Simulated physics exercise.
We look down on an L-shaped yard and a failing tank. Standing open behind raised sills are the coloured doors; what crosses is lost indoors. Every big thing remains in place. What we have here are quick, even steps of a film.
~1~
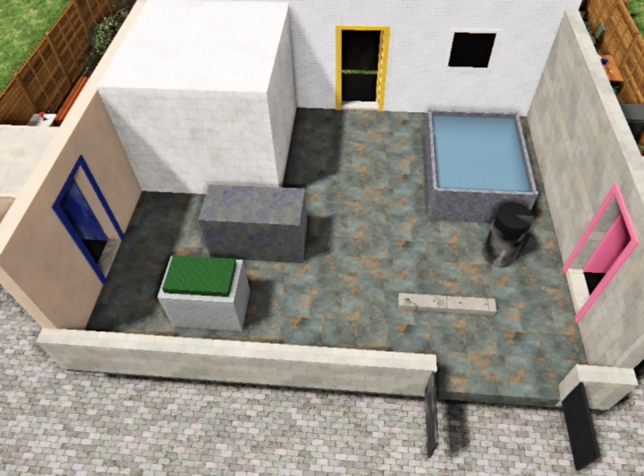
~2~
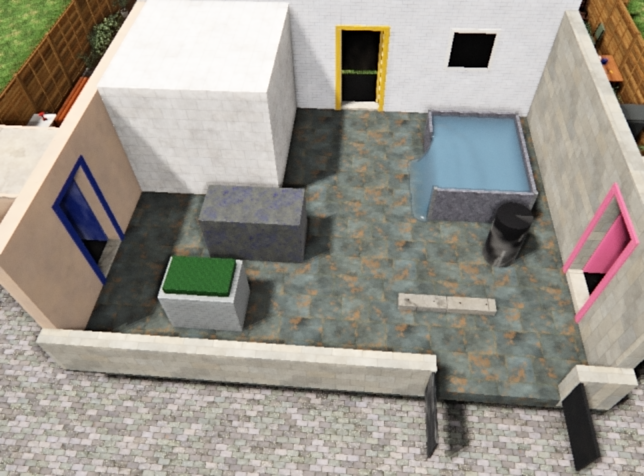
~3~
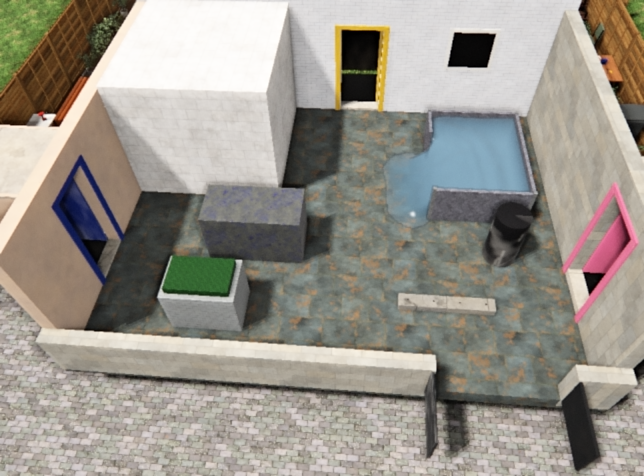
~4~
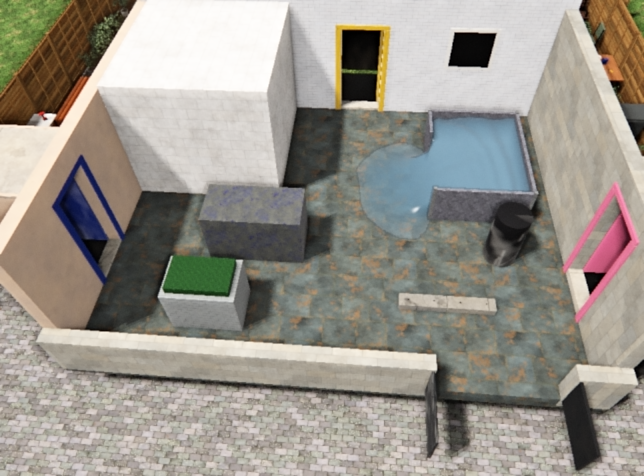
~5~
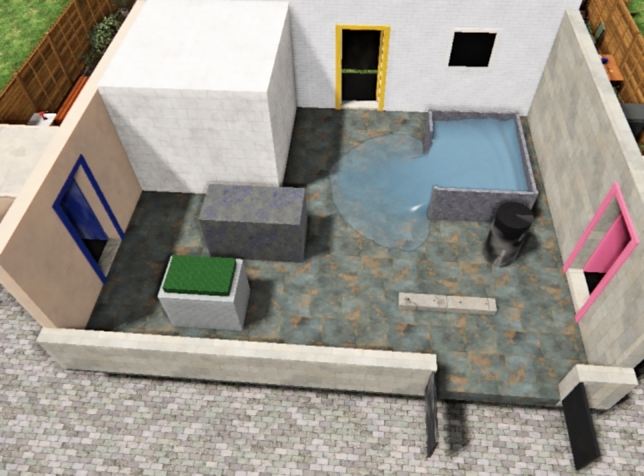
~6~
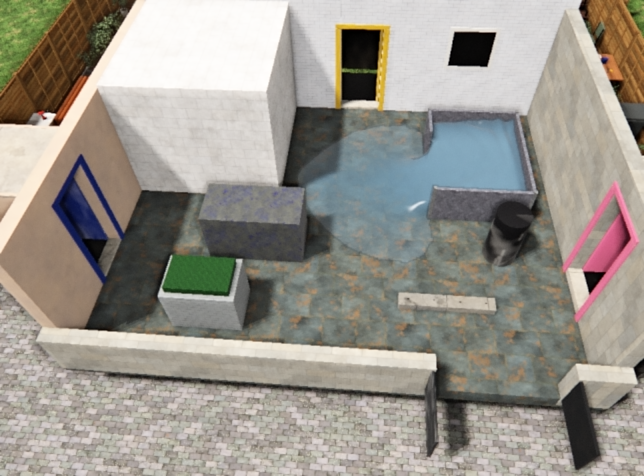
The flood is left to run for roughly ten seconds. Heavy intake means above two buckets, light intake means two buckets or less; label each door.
Labels: Blue door: Heavy, yellow door: Heavy, pink door: Light.
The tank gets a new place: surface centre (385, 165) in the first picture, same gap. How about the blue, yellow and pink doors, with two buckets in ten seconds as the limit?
So here's how it goes: Blue clears the threshold, yellow clears the threshold, and pink comes up short.
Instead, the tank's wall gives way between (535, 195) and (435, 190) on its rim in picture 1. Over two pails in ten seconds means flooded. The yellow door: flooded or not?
I reckon the yellow one doesn't reach it.
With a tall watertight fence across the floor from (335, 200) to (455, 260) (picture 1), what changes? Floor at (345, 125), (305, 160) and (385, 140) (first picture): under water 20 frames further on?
Reading them off in sequence: Swamped, swamped, swamped.
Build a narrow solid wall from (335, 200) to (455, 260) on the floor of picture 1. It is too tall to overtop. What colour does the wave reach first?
The one in yellow.
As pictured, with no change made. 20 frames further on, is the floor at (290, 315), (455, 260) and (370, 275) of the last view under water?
Lab note, in the order given: Wet through, unwetted, wet through.
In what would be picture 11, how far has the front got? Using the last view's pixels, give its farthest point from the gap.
I would point to (195, 213).
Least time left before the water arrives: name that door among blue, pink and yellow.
I'd say the one in yellow.
A moment on, water covers 30 % of the floor; the blue door not reached, the yellow door wet at the sill, nothing in, the pink door not reached.
Next, water covers 45 % of the floor; the blue door not reached, the yellow door wet at the sill, nothing in, the pink door not reached.
Then, water covers 60 % of the floor; the blue door under two buckets in, the yellow door under two buckets in, the pink door not reached.
Later, water covers 85 % of the floor; the blue door over two buckets in, the yellow door over two buckets in, the pink door not reached.
In the end, water covers 95 % of the floor; the blue door over two buckets in, the yellow door over two buckets in, the pink door wet at the sill, nothing in.
